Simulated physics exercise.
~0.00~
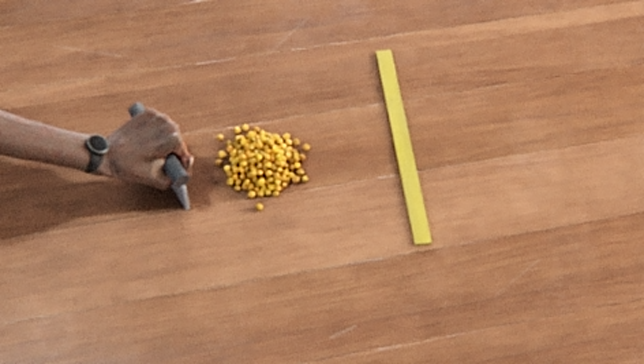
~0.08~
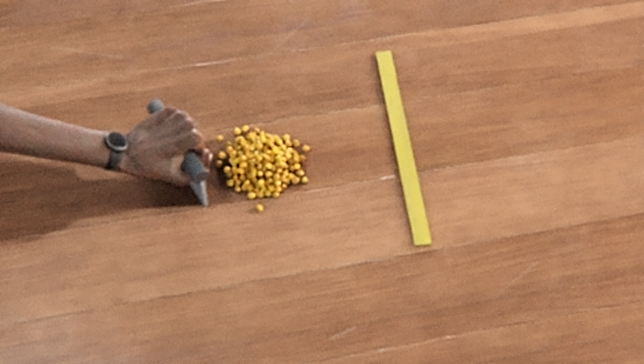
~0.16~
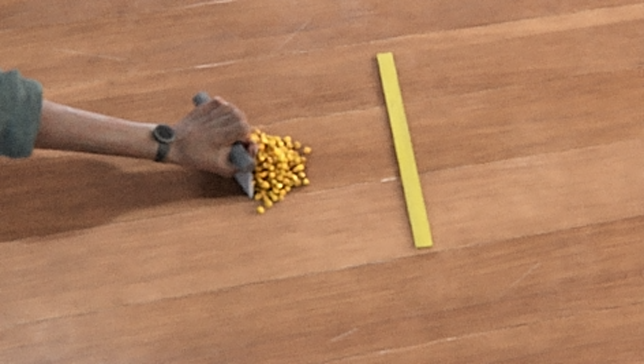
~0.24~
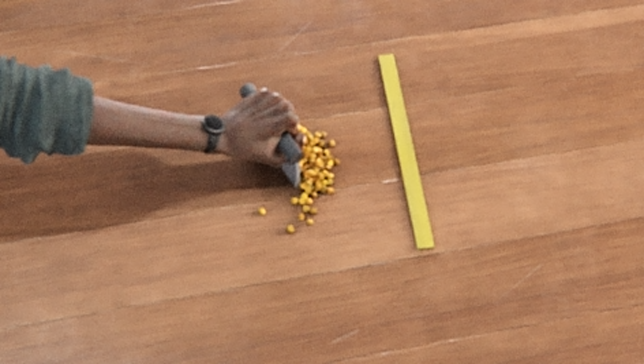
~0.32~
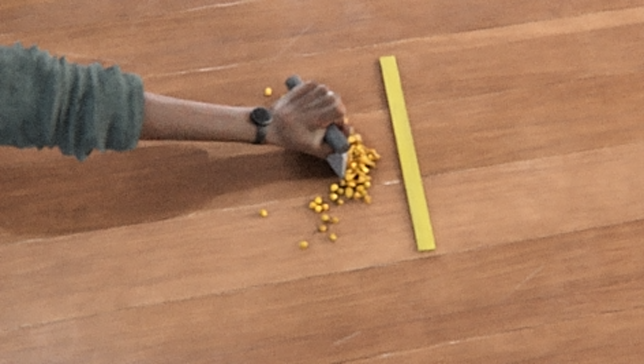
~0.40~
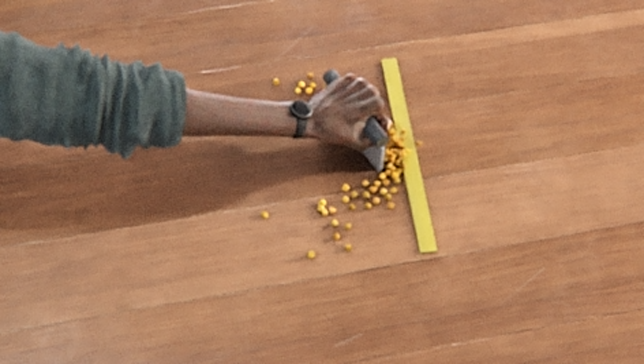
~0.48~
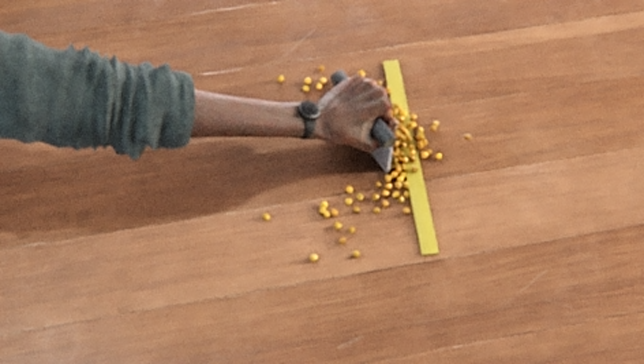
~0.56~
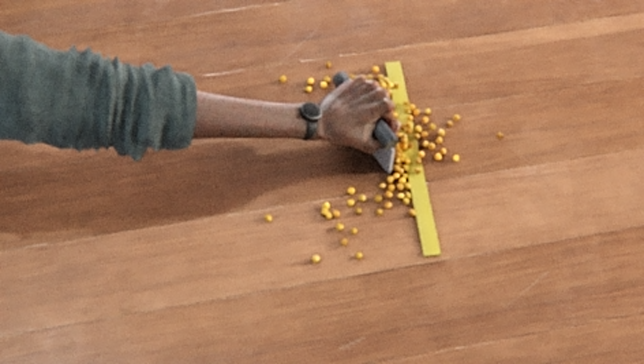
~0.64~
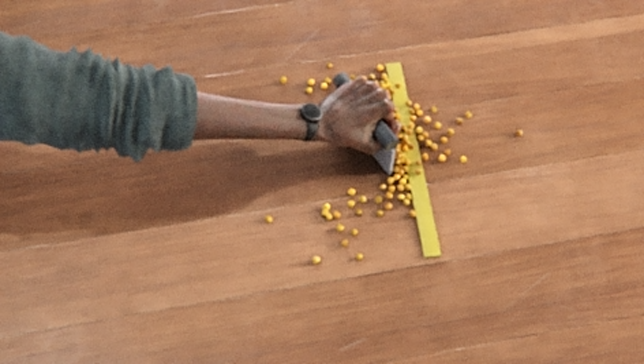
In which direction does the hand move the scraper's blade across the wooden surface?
The blade moves to the right, pushing into the yellow kernels and on towards the yellow strip.
In the video, a hand holding a dark scraper pushes a pile of small yellow kernels rightwards across a wooden surface towards a flat yellow strip, then stops beside it, leaving kernels scattered on both sides and some on the strip.
